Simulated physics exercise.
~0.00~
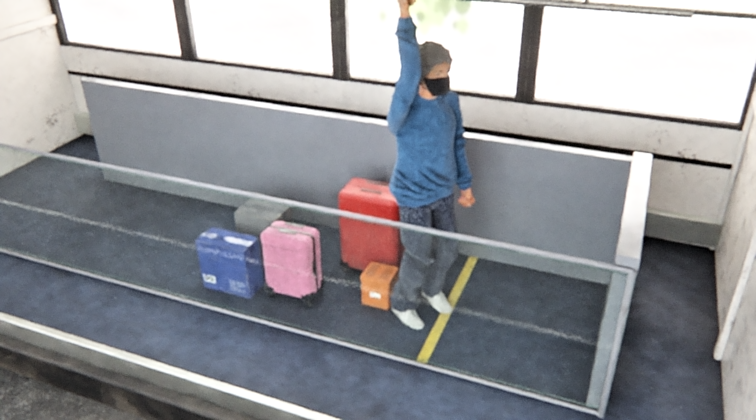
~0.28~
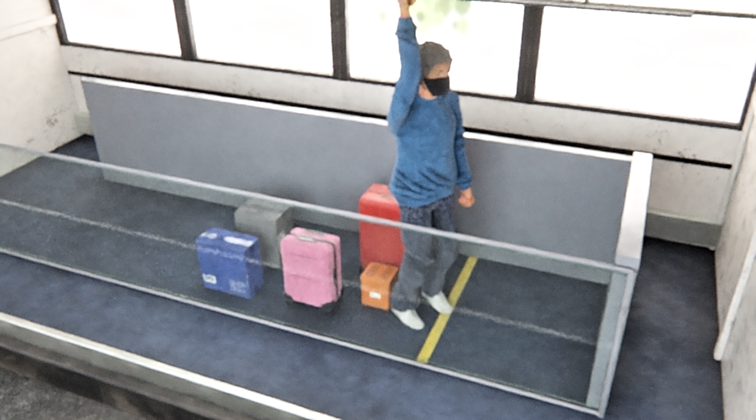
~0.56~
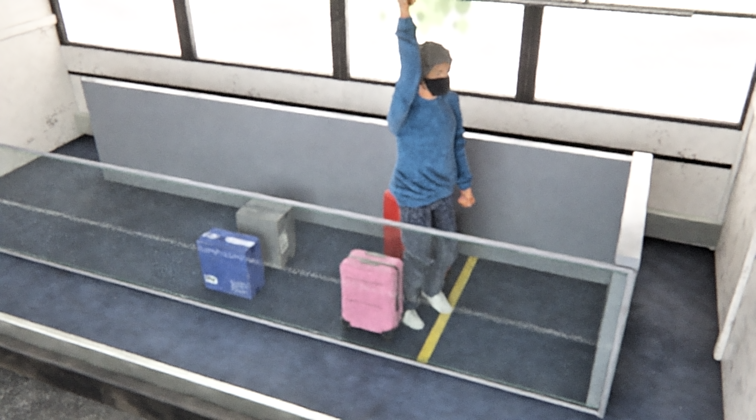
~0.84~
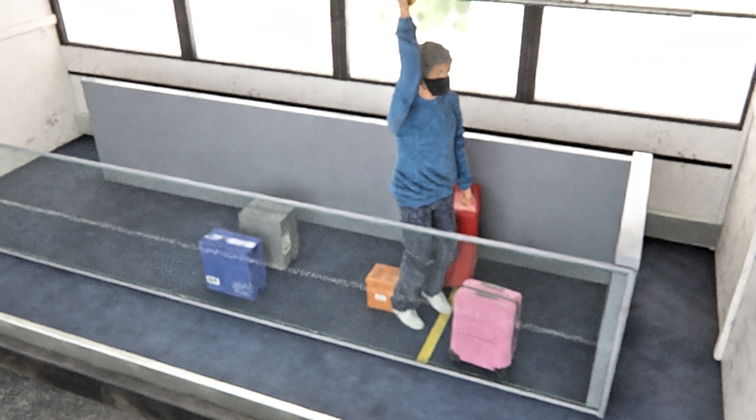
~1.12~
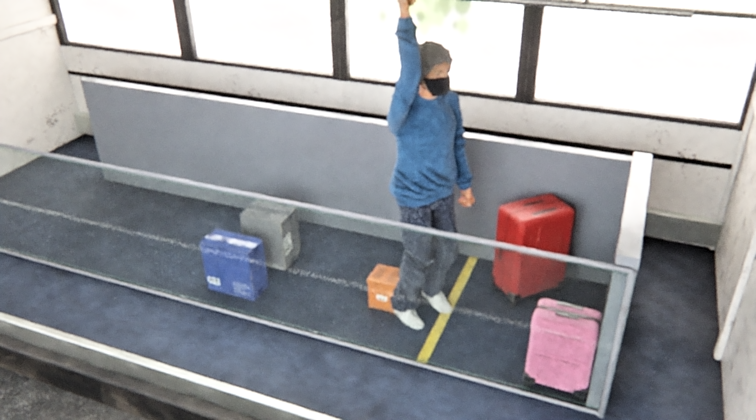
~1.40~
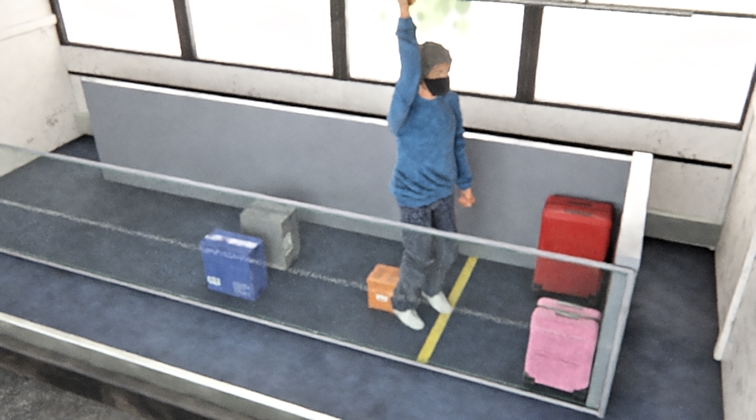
The clip shows a masked traveller standing with one arm raised in a bus bay as a pink case and a large red case roll right across a yellow line, ending upright near the right end, while the blue carton, grey pack and orange tub remain left of the line.
